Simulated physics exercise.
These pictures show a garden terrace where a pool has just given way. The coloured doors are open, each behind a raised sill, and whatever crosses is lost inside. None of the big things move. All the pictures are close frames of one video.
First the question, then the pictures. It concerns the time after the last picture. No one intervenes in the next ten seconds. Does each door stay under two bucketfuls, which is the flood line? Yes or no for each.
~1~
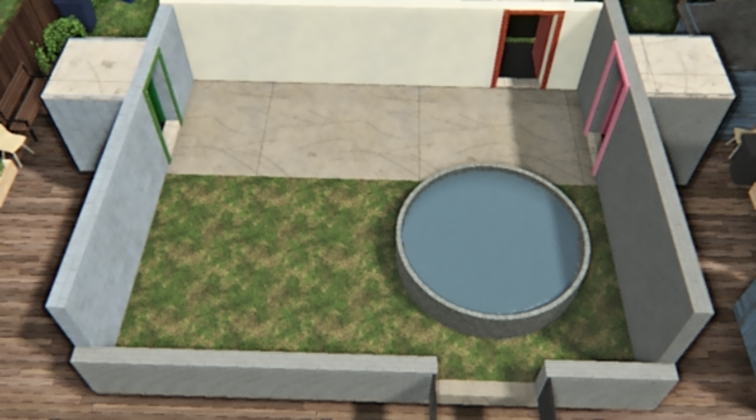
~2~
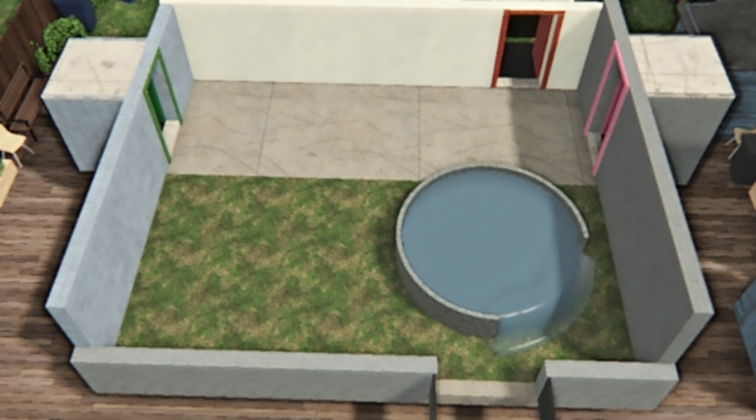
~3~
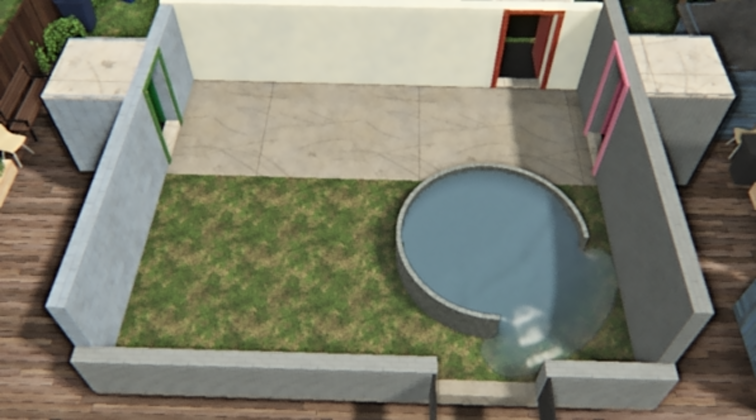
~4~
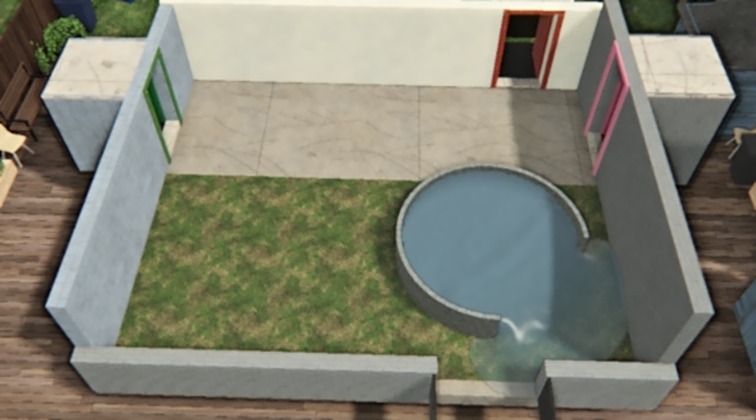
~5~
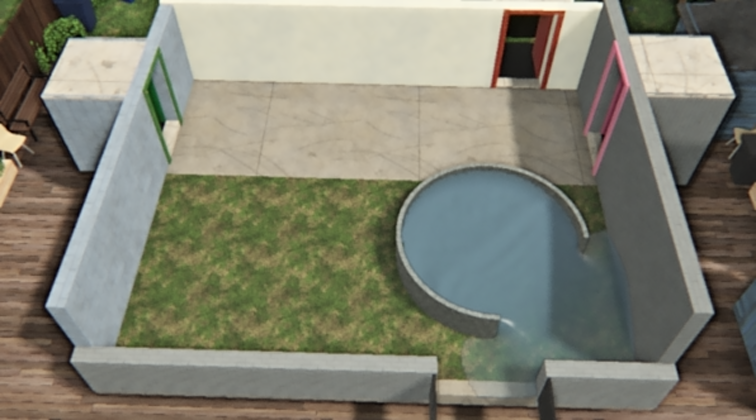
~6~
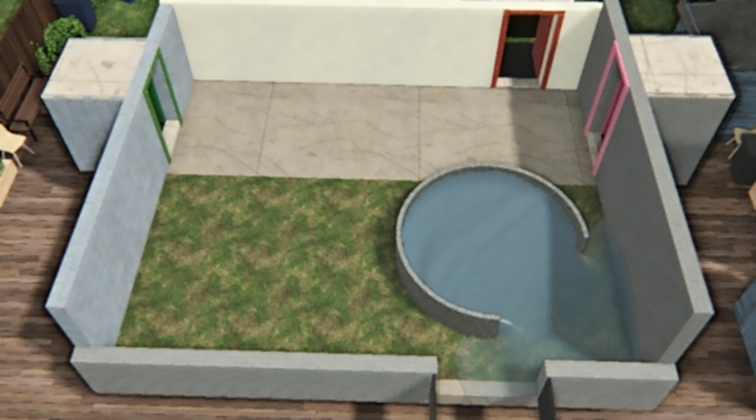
Red door - no, it floods; green door - yes, stays under; pink door - yes, stays under.
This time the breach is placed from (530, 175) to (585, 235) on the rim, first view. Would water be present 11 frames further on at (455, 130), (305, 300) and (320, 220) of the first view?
Point by point: Unwetted; unwetted; unwetted.
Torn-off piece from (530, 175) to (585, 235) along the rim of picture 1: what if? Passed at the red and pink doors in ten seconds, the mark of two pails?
Result - red door tops the mark, pink door tops the mark.
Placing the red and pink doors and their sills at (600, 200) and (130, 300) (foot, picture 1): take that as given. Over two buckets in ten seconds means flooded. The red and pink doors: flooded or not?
So the red door ends up above and the pink door ends up below.
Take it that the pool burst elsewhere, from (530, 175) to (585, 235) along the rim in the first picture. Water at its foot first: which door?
I'd say the one in pink.
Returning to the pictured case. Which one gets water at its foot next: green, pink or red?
That would be the one in pink.
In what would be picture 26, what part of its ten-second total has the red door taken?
Close to 0 %.
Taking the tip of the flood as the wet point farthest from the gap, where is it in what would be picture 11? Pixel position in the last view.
Pixel estimate: (590, 188).
A moment on, water covers 10 % of the floor; the red door not reached, the green door not reached, the pink door not reached.
Next, water covers 15 % of the floor; the red door not reached, the green door not reached, the pink door not reached.
Then, water covers 25 % of the floor; the red door not reached, the green door not reached, the pink door wet at the sill, nothing in.
Later, water covers 45 % of the floor; the red door over two buckets in, the green door not reached, the pink door wet at the sill, nothing in.
In the end, water covers 80 % of the floor; the red door over two buckets in, the green door not reached, the pink door wet at the sill, nothing in.
